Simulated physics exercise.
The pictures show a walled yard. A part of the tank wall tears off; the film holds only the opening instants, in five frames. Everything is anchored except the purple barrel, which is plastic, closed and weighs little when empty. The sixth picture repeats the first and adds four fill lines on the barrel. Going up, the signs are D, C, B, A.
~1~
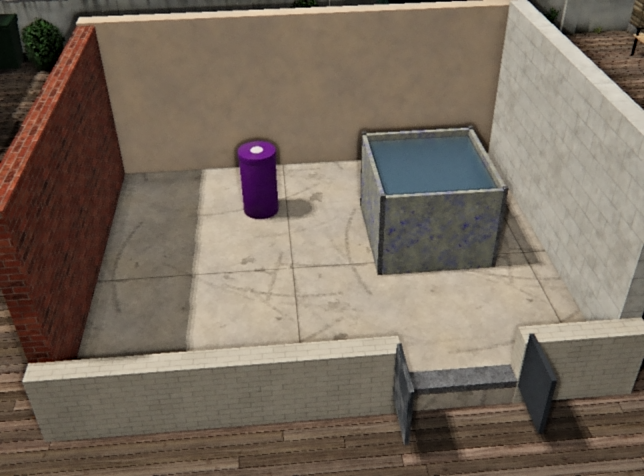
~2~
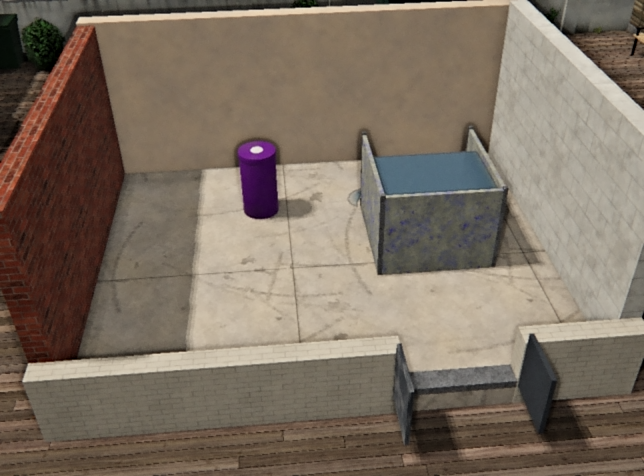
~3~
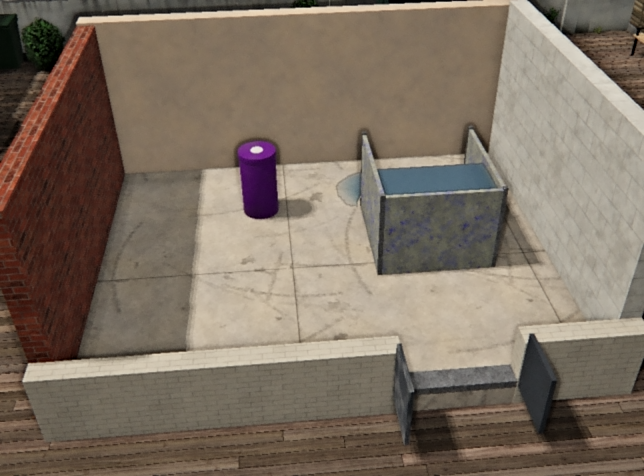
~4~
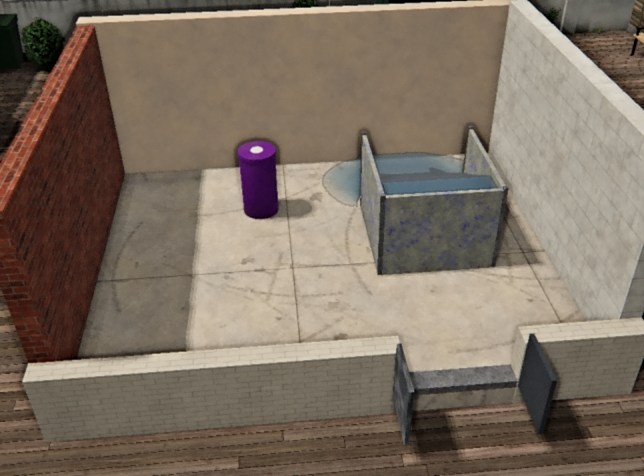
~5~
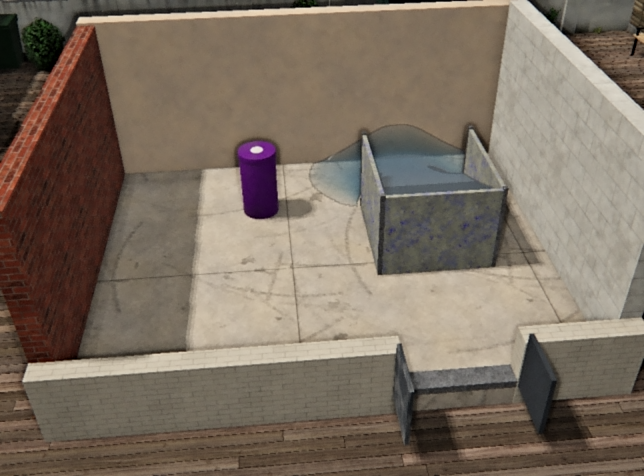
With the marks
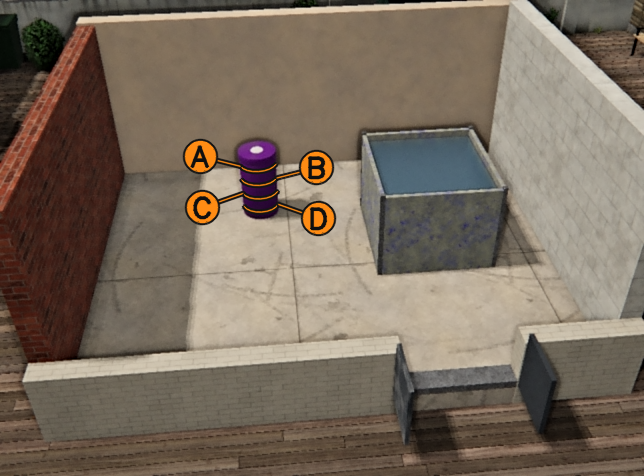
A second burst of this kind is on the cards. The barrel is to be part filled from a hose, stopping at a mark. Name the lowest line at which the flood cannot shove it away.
C.
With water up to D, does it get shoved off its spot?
Yes, that goes wrong.
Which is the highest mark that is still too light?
That would be D.
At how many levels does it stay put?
Three.
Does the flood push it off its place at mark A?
No, not at all.
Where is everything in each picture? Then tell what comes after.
Lid of the purple barrel at (257, 150); tank full, its middle at (430, 166); open gate at (458, 335).
Water covers 3 % of the ground, mostly out of sight from here.
Water covers 7 % of the ground and is seen nearest the barrel at (343, 189).
Water covers 11 % of the ground and is seen nearest the barrel at (328, 183).
Lid of the purple barrel at (257, 150); water covers 13 % of the ground and is seen nearest the barrel at (325, 188).
On the marked copy, A at (258, 171); B at (259, 185); C at (260, 198); D at (261, 212); from the bottom up D, C, B, A.
For mark A, it does not move.
For mark B, it does not move.
For mark C, it does not move.
For mark D, it is pushed about its own width away.
